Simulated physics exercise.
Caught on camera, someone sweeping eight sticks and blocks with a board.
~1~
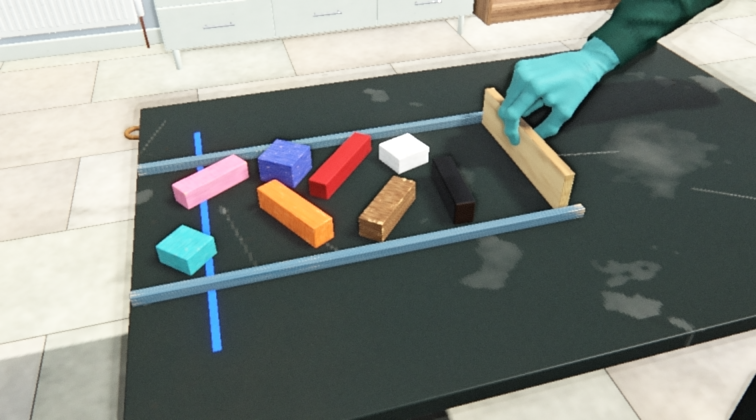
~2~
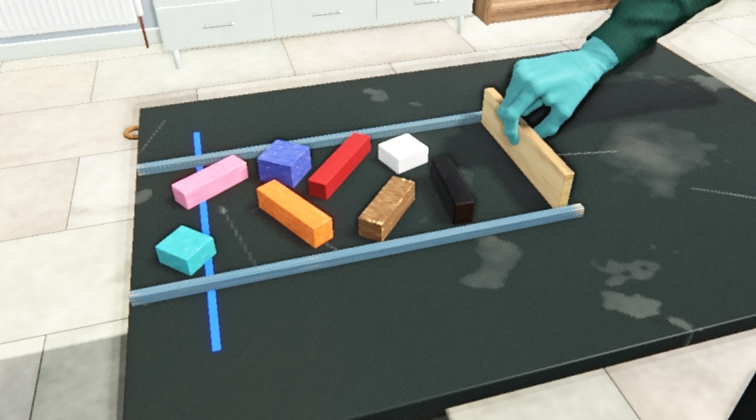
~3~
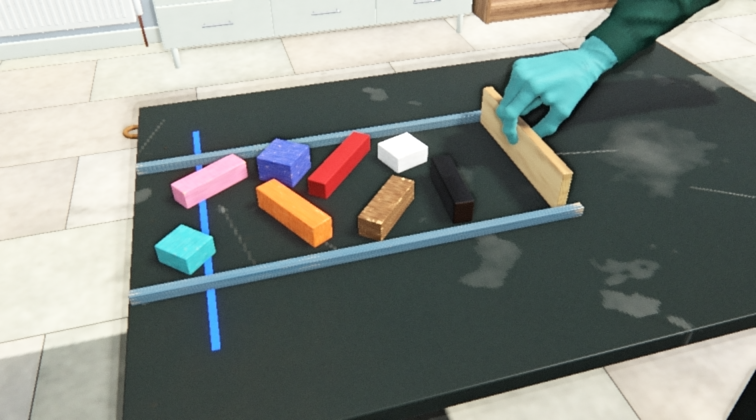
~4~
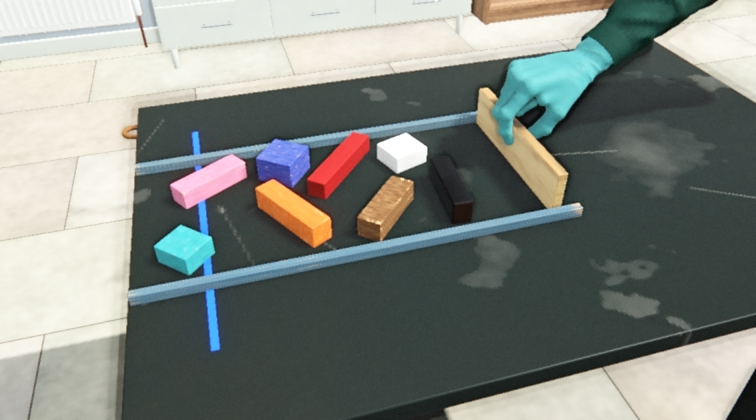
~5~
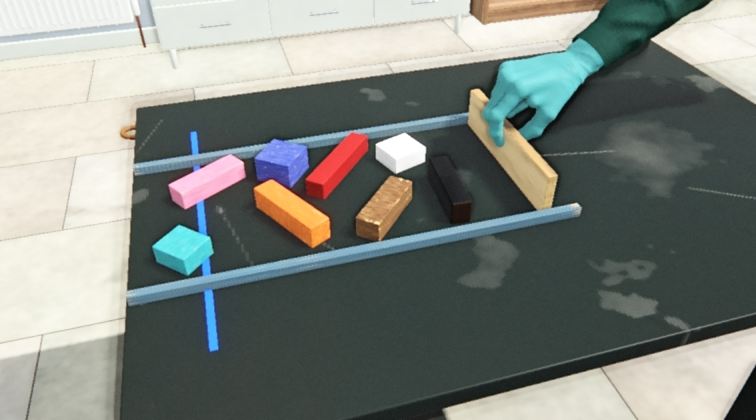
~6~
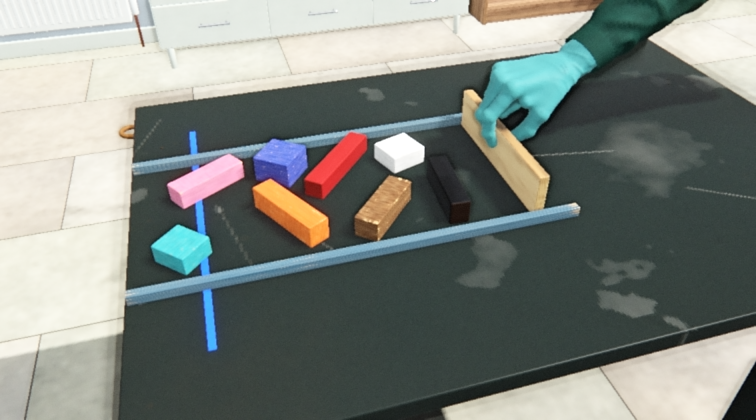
A teal-gloved hand grips a wooden board standing upright at the right end of two metal rails and slides it slightly left toward the black stick. The eight colourful blocks and sticks between the rails stay in place, with a small gap still separating them from the board.
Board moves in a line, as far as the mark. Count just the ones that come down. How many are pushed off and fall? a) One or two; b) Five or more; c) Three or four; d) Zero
Three or four (c).
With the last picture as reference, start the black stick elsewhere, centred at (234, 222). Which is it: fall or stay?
Here the black stick departs.
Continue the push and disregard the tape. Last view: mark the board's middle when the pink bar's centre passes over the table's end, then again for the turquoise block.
The middle is at (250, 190) when it's the pink bar, and at (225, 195) when it's the turquoise block.
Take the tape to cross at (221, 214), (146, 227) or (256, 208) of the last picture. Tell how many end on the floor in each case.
In that order 2, 7 and 0.
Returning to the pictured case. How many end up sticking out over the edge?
Overhanging ones - 1.
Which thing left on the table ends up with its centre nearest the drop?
It's the orange bar that is foremost.
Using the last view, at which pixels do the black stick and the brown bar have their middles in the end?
The black stick ends up near (190, 235), and the brown bar near (165, 250).
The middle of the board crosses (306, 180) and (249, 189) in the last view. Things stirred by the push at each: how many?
Counts: 7 and 8.
A little later, none off yet; turquoise block at rest near (182, 249); pink bar at rest near (207, 181); orange bar at rest near (290, 212).
Next, none off yet; turquoise block at rest near (182, 249); pink bar shifted a little near (163, 189); orange bar shifted about its own width near (234, 224).
When it is over, the number that fall off is three or four; down, blue block, pink bar and turquoise block.
